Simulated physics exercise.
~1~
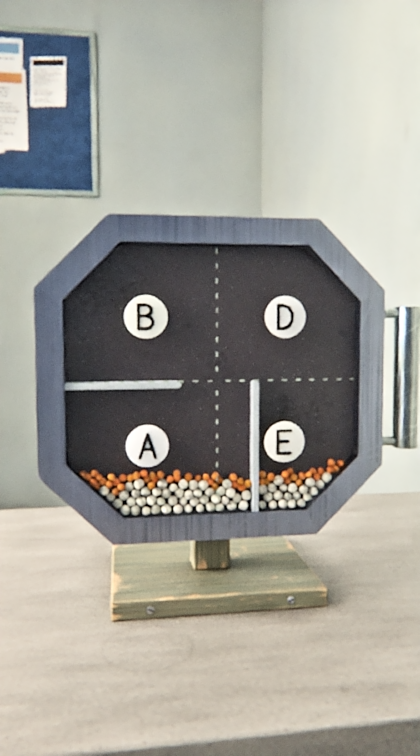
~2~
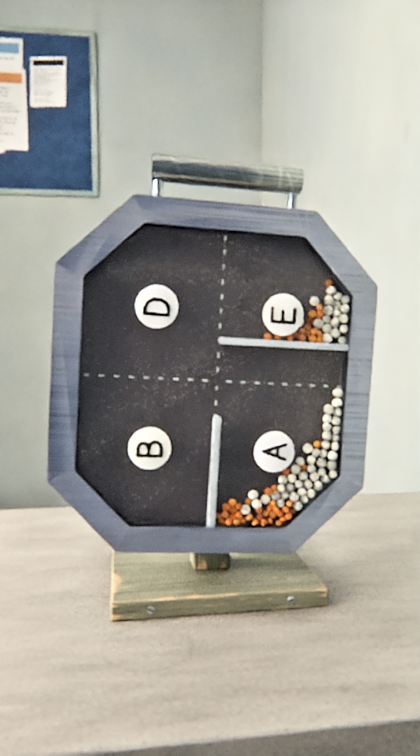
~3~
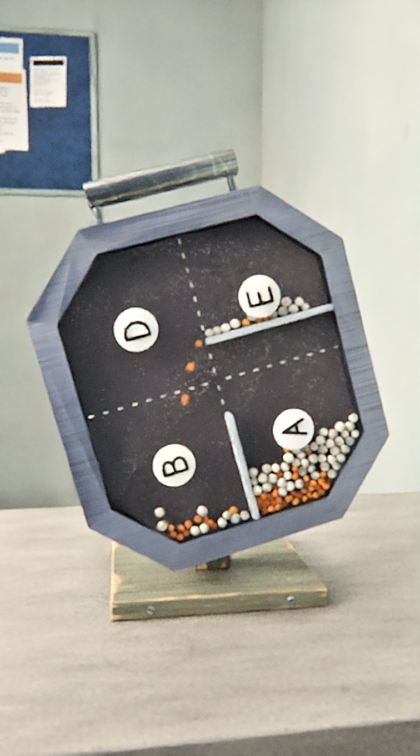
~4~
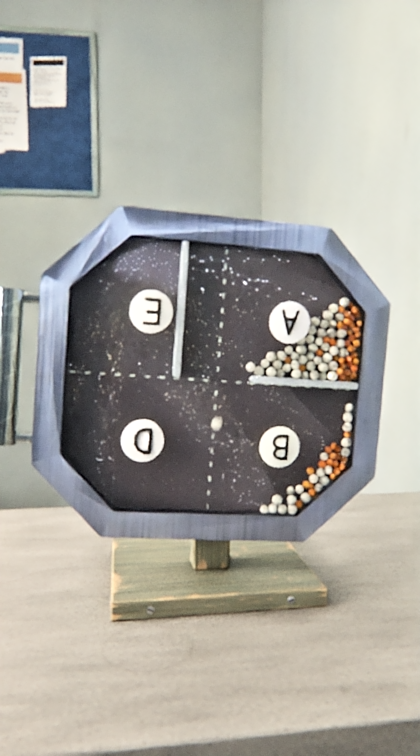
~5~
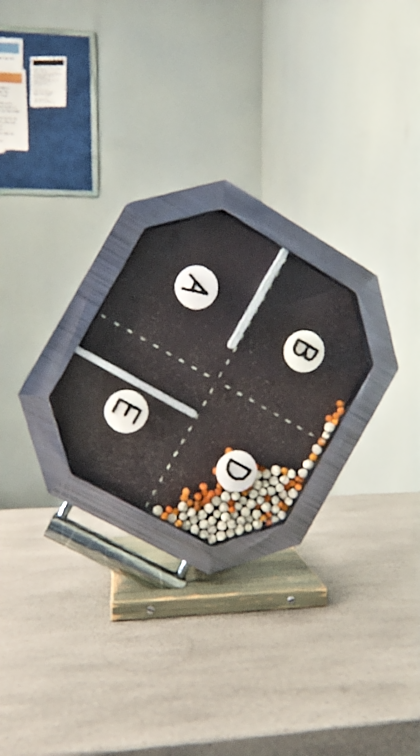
We see an eight-sided case of white and smaller orange beads turn anticlockwise on a wooden stand, the beads sliding from the bottom through quarters A, E and B, until it sits tilted with most of them heaped in quarter D.
